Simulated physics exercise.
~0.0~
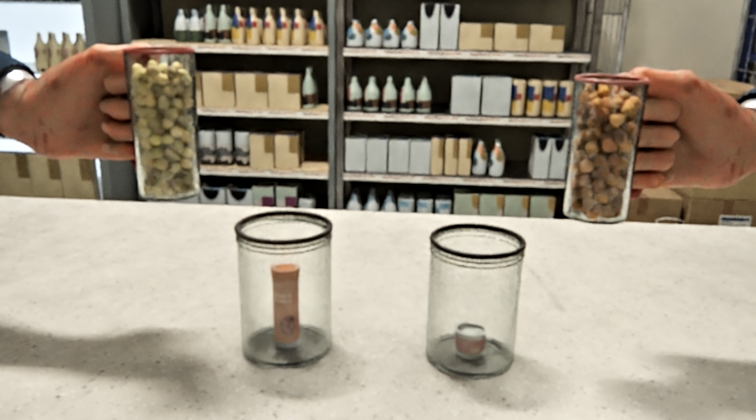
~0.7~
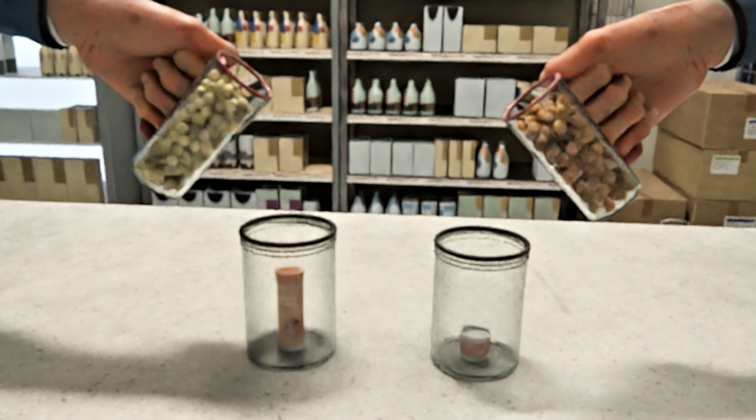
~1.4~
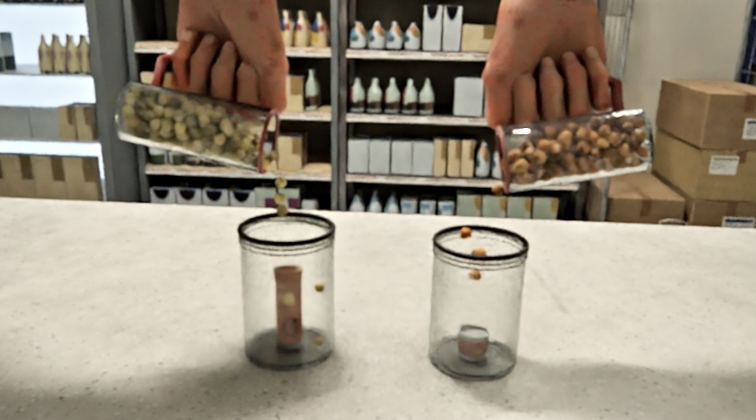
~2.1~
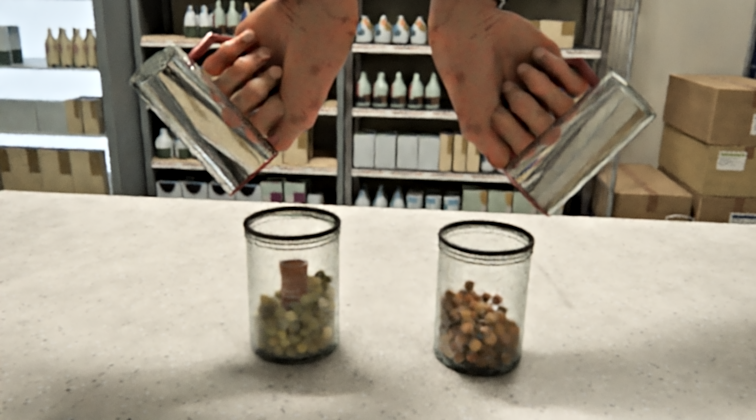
Two hands, one on each side, hold clear cups above a pale speckled counter, seen from the front, with stocked shelves and cardboard boxes behind. The left cup holds greenish pieces and the right one orange-brown pieces. Below stand two clear, dark-rimmed jars, the left containing a tall reddish-brown cylinder and the right a small, short object. The hands move inward and tip the cups, and a few pieces begin dropping into the jars. Finally both cups are tilted downward and empty, the left cylinder's top showing above the greenish pieces while the right object is buried.
